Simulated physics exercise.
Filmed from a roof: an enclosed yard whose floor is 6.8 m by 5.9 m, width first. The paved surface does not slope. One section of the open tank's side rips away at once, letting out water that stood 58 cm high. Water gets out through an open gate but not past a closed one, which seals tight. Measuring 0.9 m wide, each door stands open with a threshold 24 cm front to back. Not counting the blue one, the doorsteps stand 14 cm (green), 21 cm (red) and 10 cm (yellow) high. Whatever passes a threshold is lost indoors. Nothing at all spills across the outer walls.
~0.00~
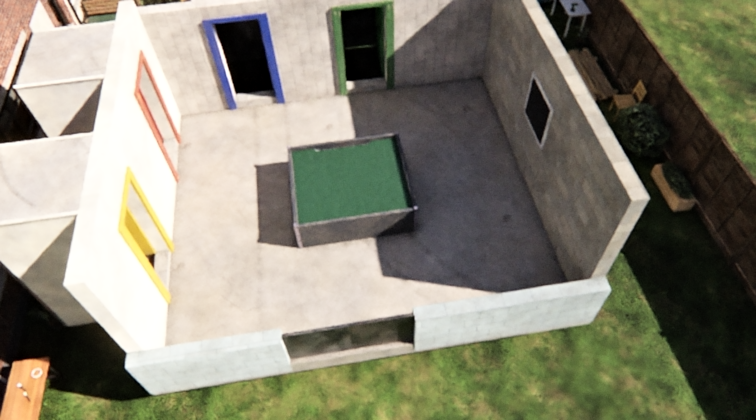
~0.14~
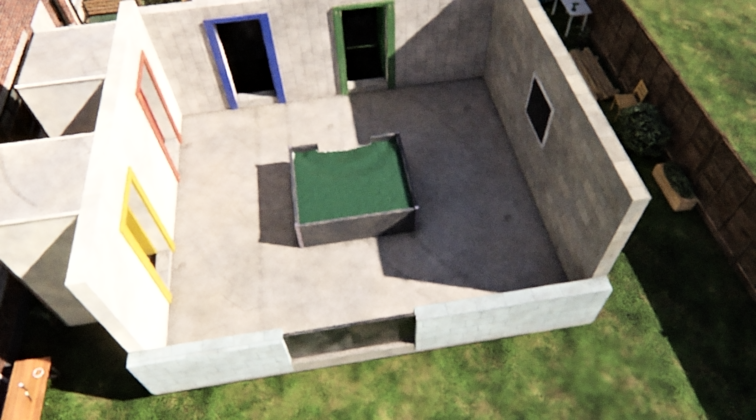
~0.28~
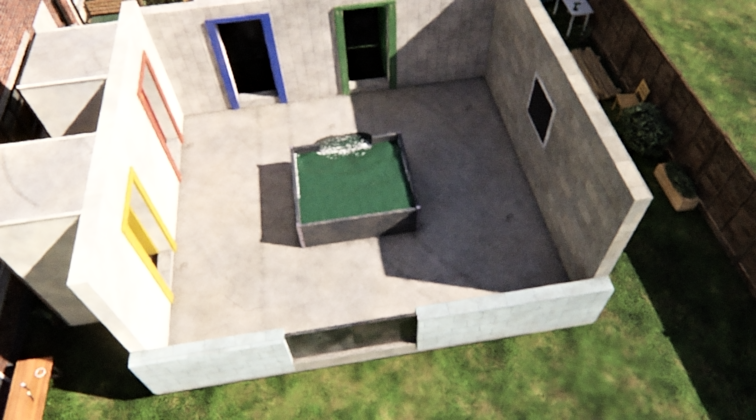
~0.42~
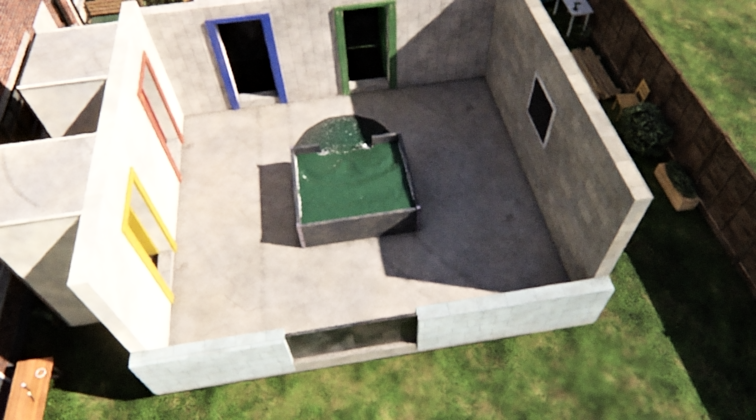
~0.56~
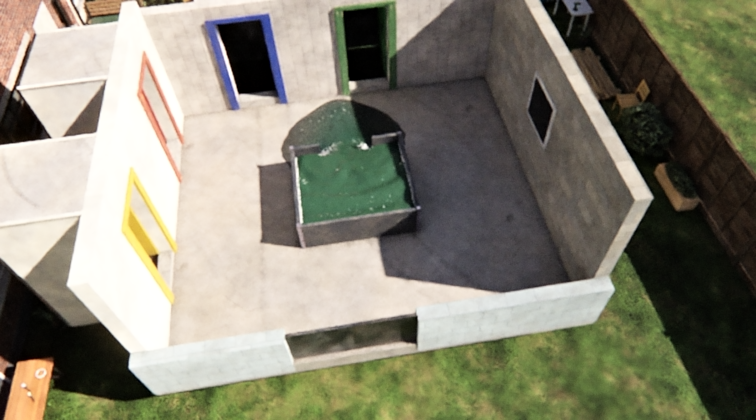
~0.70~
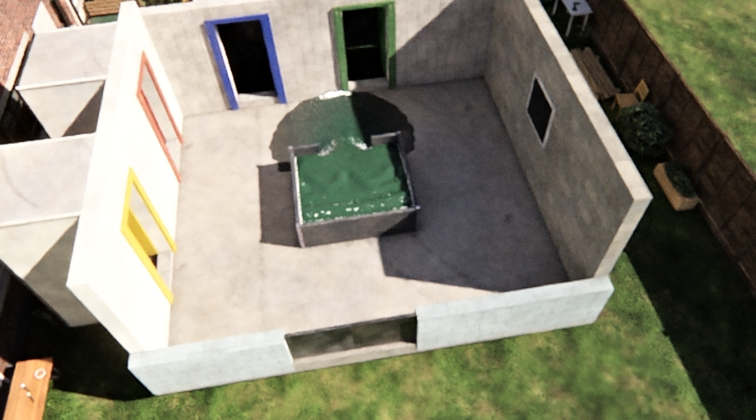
In a walled concrete yard with colourful doorways and window surrounds, green water sat level in an open tank, then dipped and poured out through the far side, spreading in a rounded sheet across the floor.
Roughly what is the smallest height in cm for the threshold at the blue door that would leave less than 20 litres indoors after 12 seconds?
Close to 10 cm.
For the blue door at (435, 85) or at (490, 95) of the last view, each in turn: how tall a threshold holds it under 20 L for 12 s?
About 6.0 cm for the first and 15 cm for the second.
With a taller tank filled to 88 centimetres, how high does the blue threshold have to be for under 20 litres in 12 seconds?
I'd go with near 18 cm then.
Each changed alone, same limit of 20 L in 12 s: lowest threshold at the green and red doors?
About 22 cm at green and about 9.5 cm at red.
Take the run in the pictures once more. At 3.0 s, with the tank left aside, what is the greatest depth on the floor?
24 cm.
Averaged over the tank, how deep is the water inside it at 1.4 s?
It averages near 40 cm.
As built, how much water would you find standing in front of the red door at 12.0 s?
Depth: Near 5.0 cm.
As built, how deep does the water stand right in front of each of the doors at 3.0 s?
At the green door the depth is 19 cm, at red 14 cm, at yellow 0 cm and at blue 13 cm.
After 1.4 s water covers 15 % of the floor, deepest (32 cm) near (340, 159); 14 cm at the blue door, 0 litres in over its 18 cm threshold.
After 3.0 s water covers 30 % of the floor, deepest (24 cm) near (183, 120); 13 cm at the blue door, 0 litres in over its 18 cm threshold.
After 12.0 s water covers 95 % of the floor, deepest (10 cm) near (380, 277); 4 cm at the blue door, 1 litre in over its 18 cm threshold.
At the blue door as built, the water arrived by 1.2 s and peaked near 17 cm at 1.8 s.
With a threshold of 8.5 cm, 31 litres would have come in within the 12 s; with 11.5 cm, 13 litres. So under 20 litres takes about 10 cm.
